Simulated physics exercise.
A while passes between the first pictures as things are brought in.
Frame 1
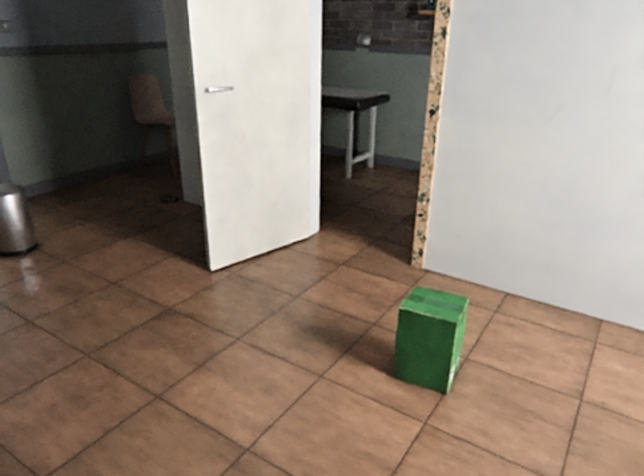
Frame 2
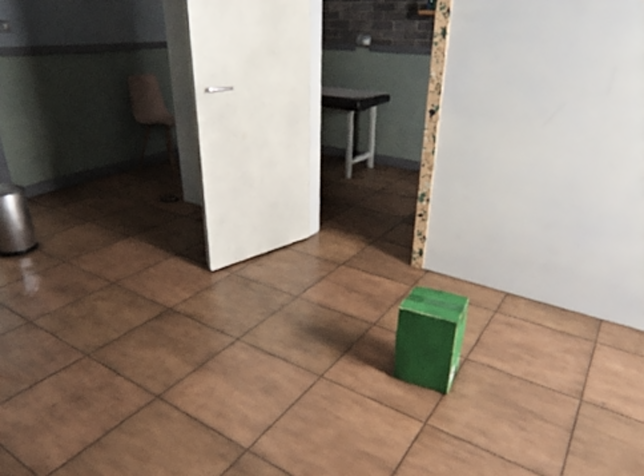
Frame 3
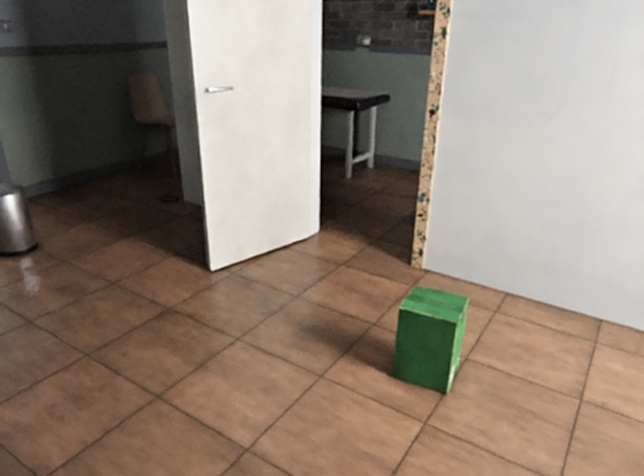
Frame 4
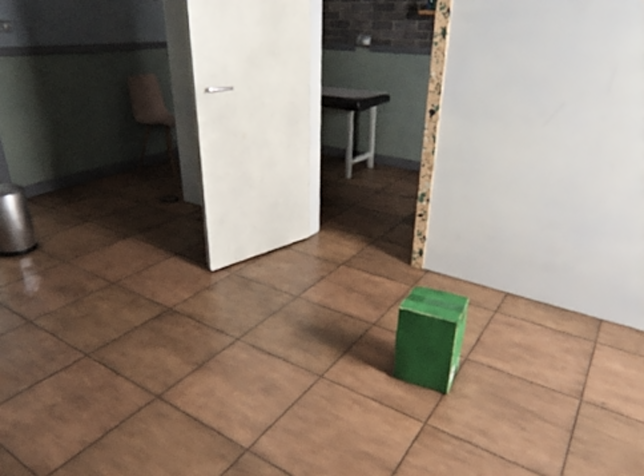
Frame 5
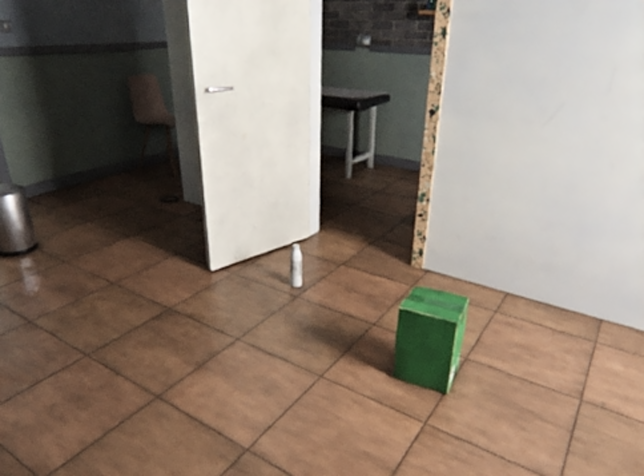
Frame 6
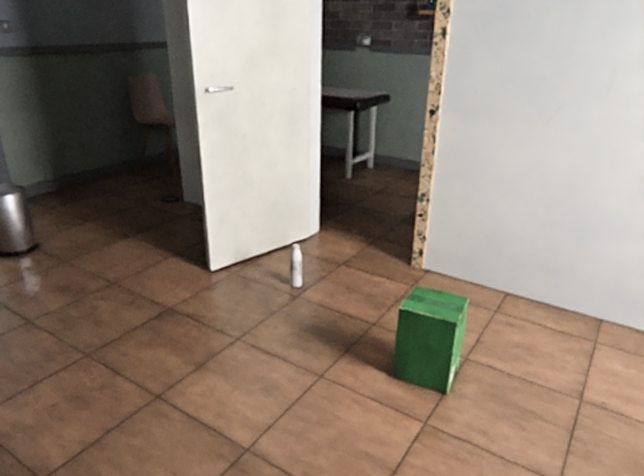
Green box standing still on a tiled floor near a wide-open white door, with a white bottle later appearing beside the door.
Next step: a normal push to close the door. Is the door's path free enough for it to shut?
The door meets its frame.
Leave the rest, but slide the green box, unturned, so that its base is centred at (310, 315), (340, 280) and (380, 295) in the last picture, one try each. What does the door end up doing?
Case one: Swings all the way; case two: Gets held up; case three: Swings all the way.
Then, 1.00 s on from there, door at 54°; white bottle shifted well along near (318, 267).
Then, 1.40 s on from there, door at 23°; white bottle shifted well along near (387, 262).
Then, 1.70 s on from there, door at 1°; white bottle turned 50° from how it was put near (423, 261).
In the end, door at 0°; toppled on the floor, white bottle; green box unmoved. At the end, from the last picture's camera, white bottle near (438, 284).
